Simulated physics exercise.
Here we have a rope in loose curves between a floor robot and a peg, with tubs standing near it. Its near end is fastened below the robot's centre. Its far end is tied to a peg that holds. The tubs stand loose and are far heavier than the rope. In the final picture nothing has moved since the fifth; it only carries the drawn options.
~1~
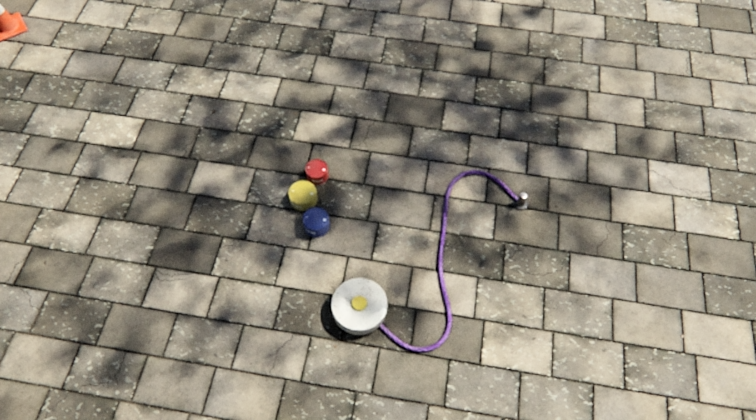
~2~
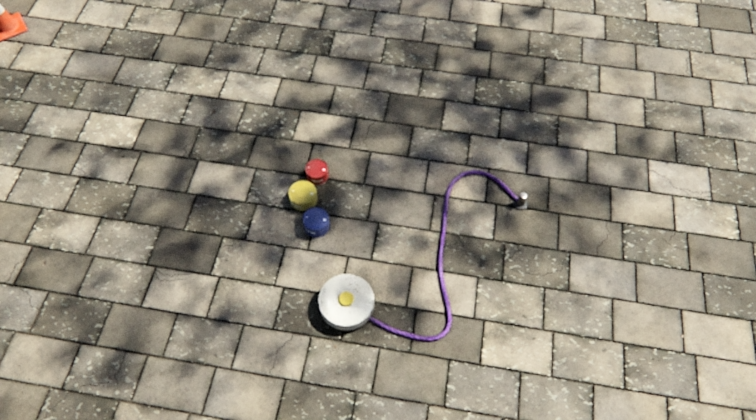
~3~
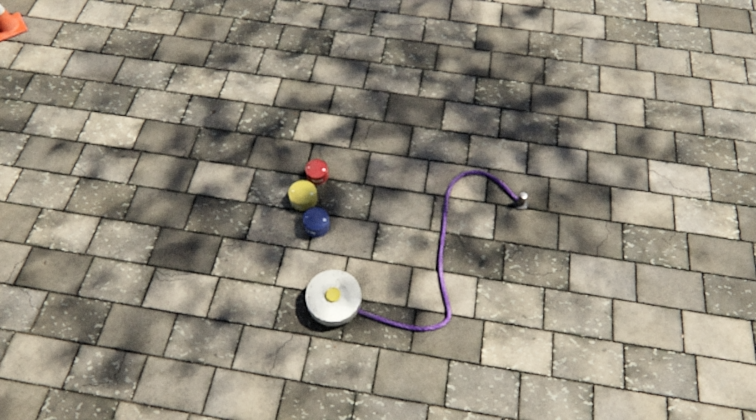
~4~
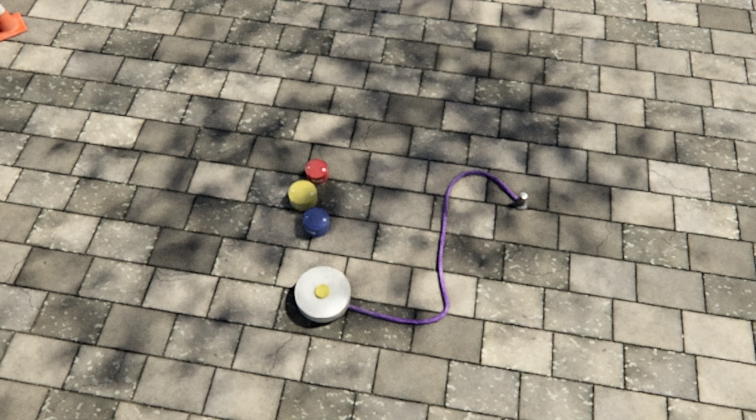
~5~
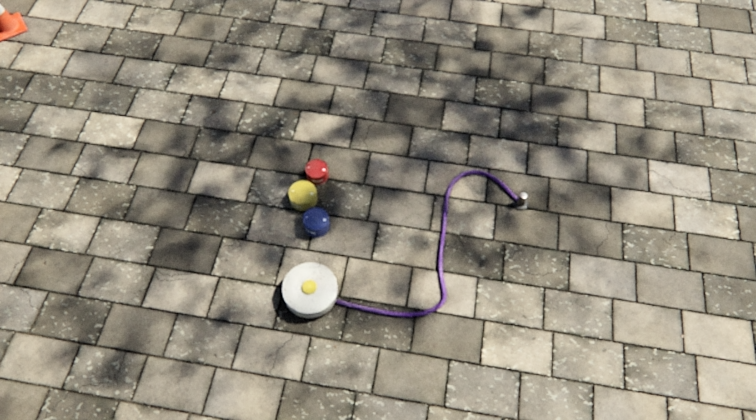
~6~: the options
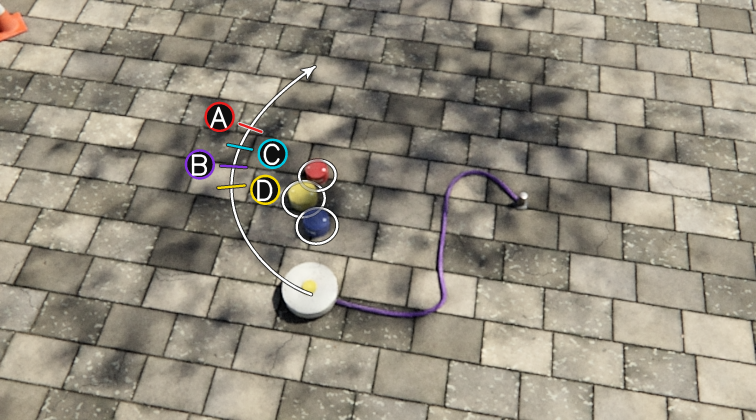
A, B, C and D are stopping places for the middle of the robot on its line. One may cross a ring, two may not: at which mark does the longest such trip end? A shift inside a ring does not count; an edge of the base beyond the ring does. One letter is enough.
As far as tick A.
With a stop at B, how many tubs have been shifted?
By then, none.
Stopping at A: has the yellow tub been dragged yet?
No.
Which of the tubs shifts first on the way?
The blue tub.
On the marked copy, A at (250, 128); B at (234, 166); C at (240, 147); D at (231, 187); the route from (311, 294) via (233, 170) to (315, 67).
Taking A. A third of the way, robot (248, 241).
Two thirds of the way, robot (230, 175).
When it is over, robot (249, 123); blue tub (326, 205); one over the rings.
As for the rest, B is within the limit but short; C is within the limit but short; D is within the limit but short.
